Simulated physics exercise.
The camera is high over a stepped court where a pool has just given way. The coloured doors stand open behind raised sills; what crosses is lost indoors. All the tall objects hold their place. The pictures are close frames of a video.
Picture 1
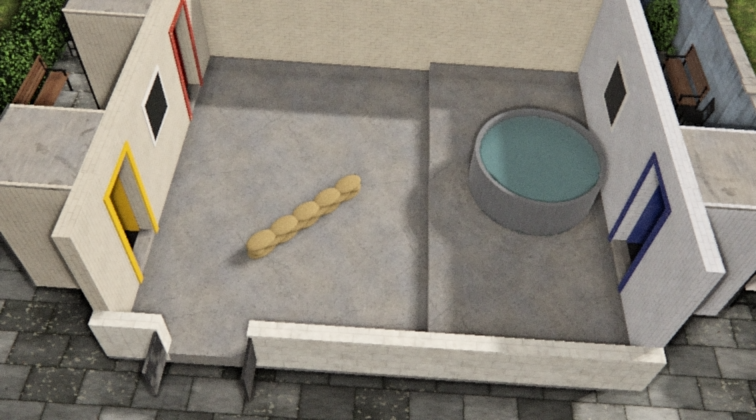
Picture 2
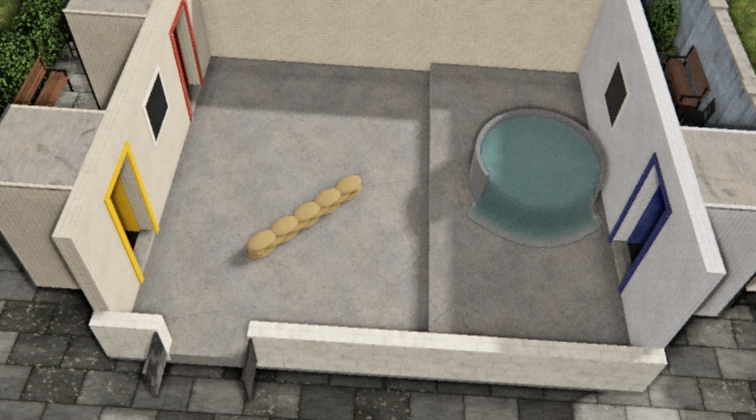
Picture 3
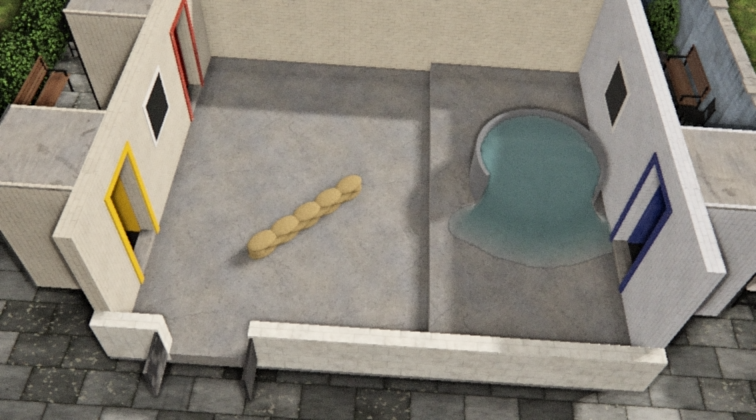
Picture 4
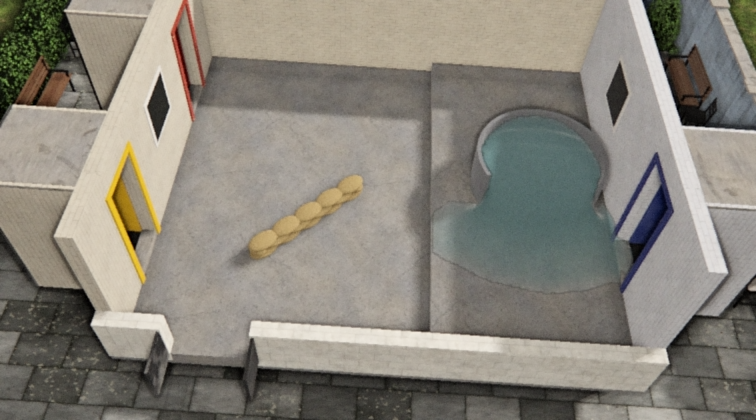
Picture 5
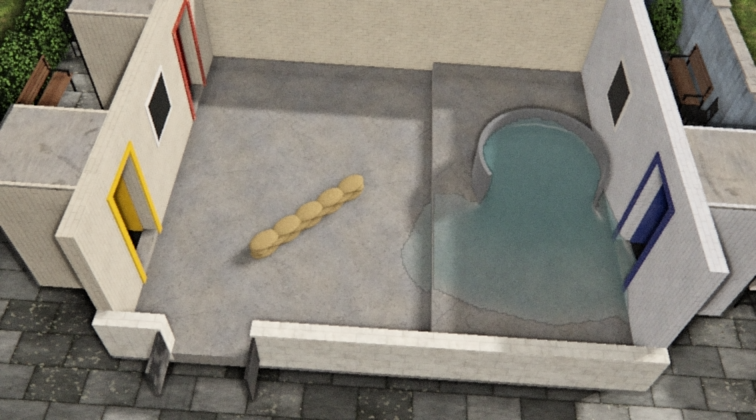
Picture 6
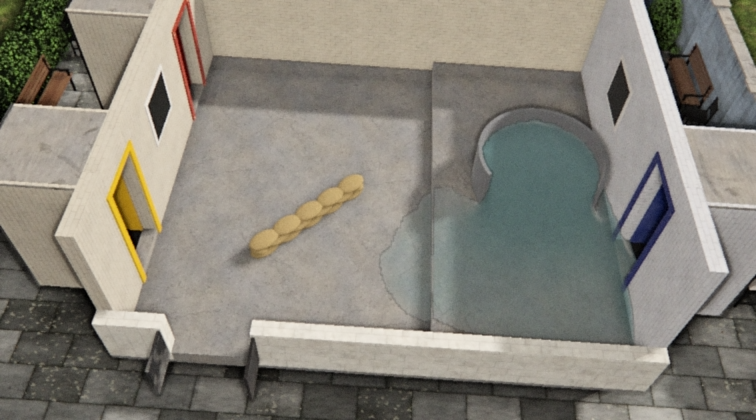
A round grey pool of teal water stands on the right side of a walled grey court, seen from high above by a still camera. A row of five tan rounded objects lies near the middle, with red and yellow doorways on the left and a blue one on the right. The pool's front opens, and water spreads forward, then leftward across the floor's dividing edge.
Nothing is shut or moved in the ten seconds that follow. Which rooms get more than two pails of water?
The red door admits no more than that; the yellow door lets in a lot; the blue door lets in a lot.
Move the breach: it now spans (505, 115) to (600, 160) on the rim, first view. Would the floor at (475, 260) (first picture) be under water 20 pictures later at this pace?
Answer: Dry.
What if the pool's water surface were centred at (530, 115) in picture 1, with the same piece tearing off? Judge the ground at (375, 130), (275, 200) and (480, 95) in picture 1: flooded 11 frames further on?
As listed: Dry, not flooded, free of water.
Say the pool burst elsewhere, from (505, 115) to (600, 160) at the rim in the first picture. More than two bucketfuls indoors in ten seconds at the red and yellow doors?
My reading: Red passes that mark; yellow is under.
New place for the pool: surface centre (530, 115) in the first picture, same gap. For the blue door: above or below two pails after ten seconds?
My reading: The blue one passes that mark.
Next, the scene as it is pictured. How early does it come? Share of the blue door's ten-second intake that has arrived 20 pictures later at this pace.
Near 80 in a hundred.
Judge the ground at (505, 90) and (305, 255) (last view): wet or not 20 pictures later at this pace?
In that order: Free of water, wet.
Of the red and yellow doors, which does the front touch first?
That is the yellow door.
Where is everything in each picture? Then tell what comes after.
The pool at (540, 157) is whole and still, in the first picture.
Water pours out at (539, 225) and has run to (471, 210), in the second picture.
Water pours out at (539, 225) and has run to (455, 220), in the third picture.
The front is at (432, 243), out from the gap at (540, 227), in the fourth picture.
Water pours out at (541, 227) and has run to (411, 267), in the fifth picture.
Water pours out at (541, 227) and has run to (395, 293), in the sixth picture.
A moment on, water covers 25 % of the floor; the red door not reached, the yellow door not reached, the blue door over two buckets in.
Next, water covers 30 % of the floor; the red door not reached, the yellow door not reached, the blue door far over two buckets in.
Then, water covers 35 % of the floor; the red door not reached, the yellow door wet at the sill, nothing in, the blue door far over two buckets in.
Later, water covers 65 % of the floor; the red door wet at the sill, nothing in, the yellow door over two buckets in, the blue door far over two buckets in.
In the end, water covers 80 % of the floor; the red door wet at the sill, nothing in, the yellow door over two buckets in, the blue door far over two buckets in.
